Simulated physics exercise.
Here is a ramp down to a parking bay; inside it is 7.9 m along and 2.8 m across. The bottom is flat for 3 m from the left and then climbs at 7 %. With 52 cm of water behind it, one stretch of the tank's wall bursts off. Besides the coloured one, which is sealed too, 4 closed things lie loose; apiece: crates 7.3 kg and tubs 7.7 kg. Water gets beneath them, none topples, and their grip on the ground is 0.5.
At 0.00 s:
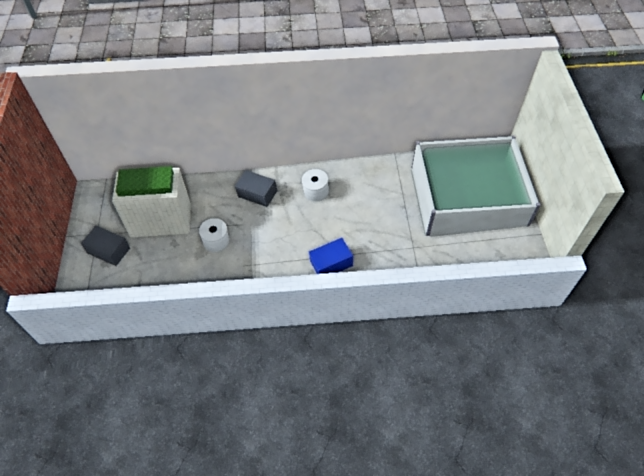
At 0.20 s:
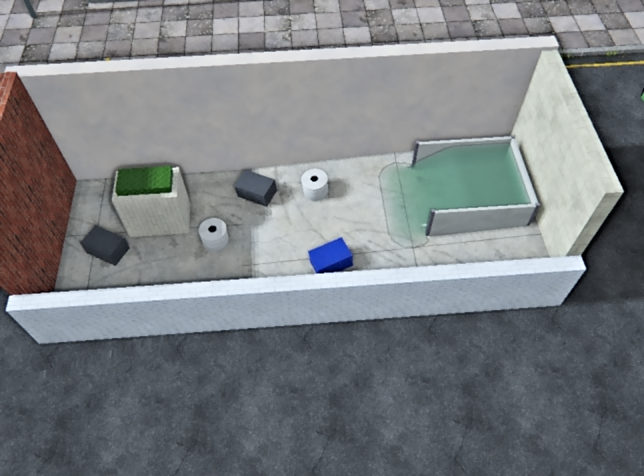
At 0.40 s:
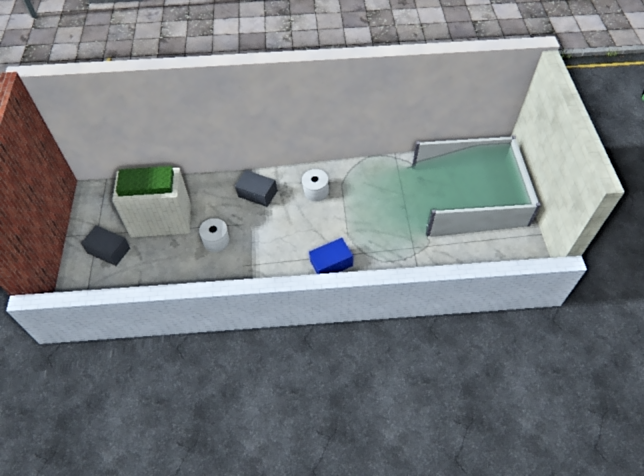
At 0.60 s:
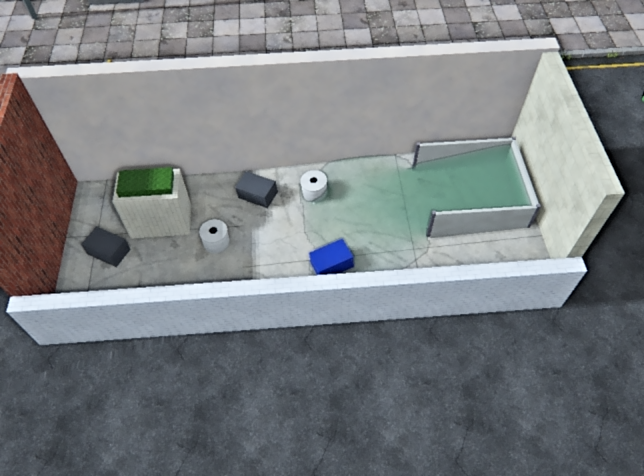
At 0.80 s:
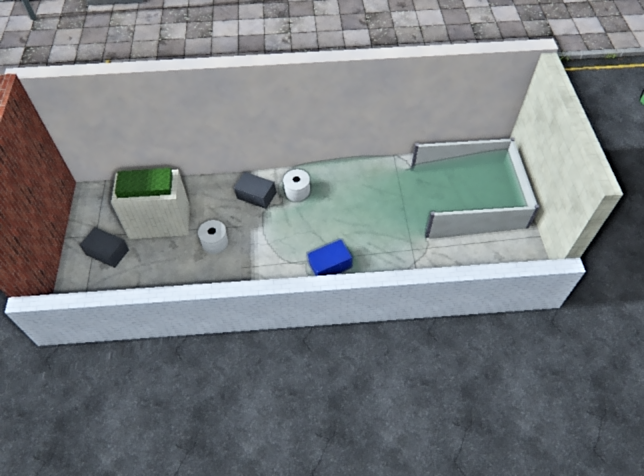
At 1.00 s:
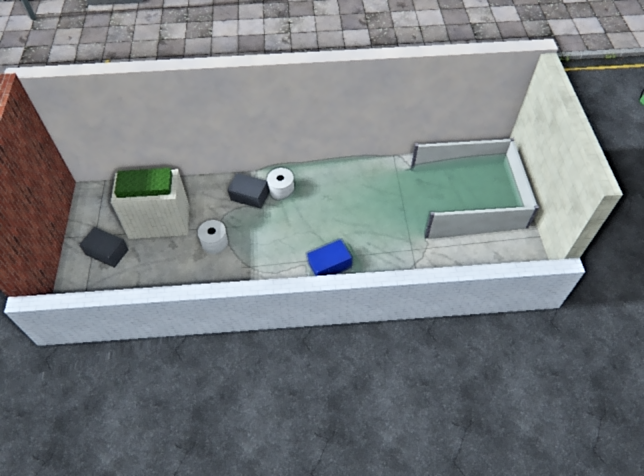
Greenish water spread leftward across the floor of a walled bay after one side of its tank gave way, then pushed a white tub left against a dark grey crate, which shifted slightly.
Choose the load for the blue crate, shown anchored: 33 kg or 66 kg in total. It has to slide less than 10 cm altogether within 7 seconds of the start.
I expect that only the higher weight holds it.
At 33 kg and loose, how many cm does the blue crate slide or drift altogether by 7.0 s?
About 300 cm.
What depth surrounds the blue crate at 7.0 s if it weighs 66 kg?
About 7 cm.
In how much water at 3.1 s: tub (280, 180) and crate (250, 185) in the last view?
Roughly 19 and 16 cm.
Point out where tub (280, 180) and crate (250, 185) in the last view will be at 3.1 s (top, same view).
Around (81, 180) and (78, 210).
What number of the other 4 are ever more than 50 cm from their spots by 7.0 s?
That makes 4.
After 1.4 s the blue crate would be 20 cm from its start with 33 kg and 0 cm from its start with 66 kg; 8 cm of water round it then.
After 3.1 s the blue crate would be 172 cm from its start with 33 kg and 0 cm from its start with 66 kg; 5 cm of water round it then.
After 4.9 s the blue crate would be 179 cm from its start with 33 kg and 0 cm from its start with 66 kg; 2 cm of water round it then.
After 7.0 s the blue crate would be 83 cm from its start with 33 kg and 0 cm from its start with 66 kg; 7 cm of water round it then.
